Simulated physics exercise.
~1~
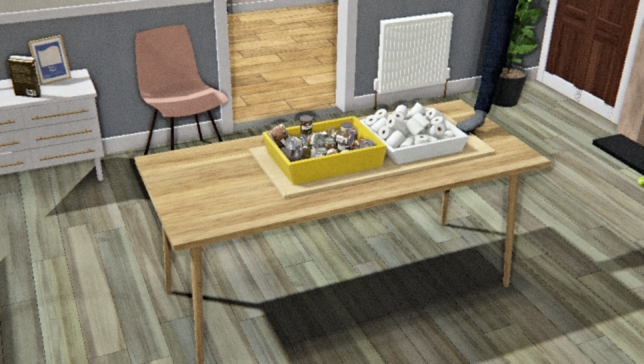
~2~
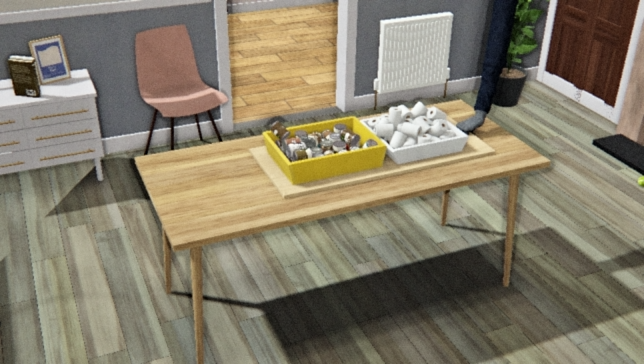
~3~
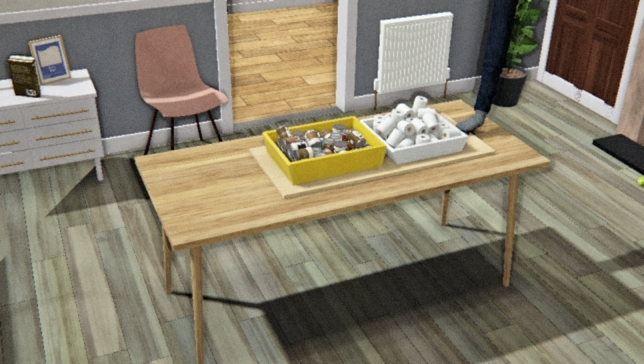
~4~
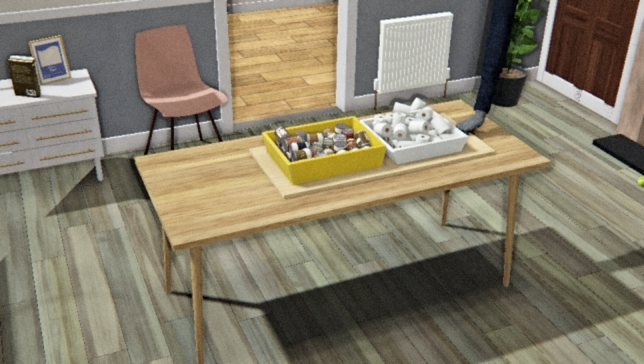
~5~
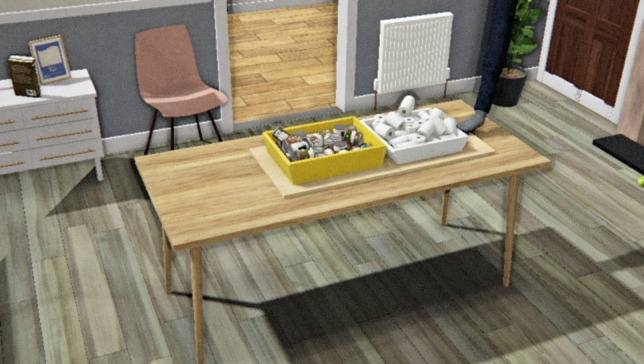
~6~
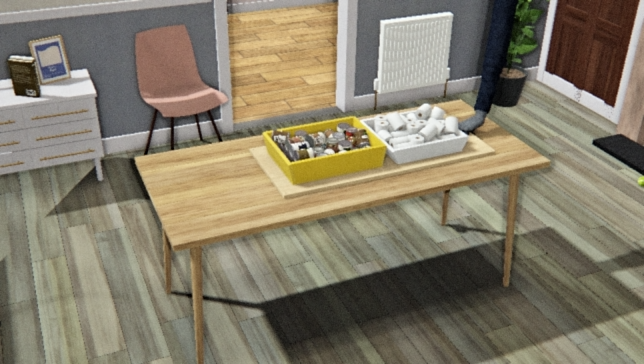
A dark-sleeved arm jerking a board back and forth on a wooden table, jostling small tins and white rolls that mostly stay in their baskets.
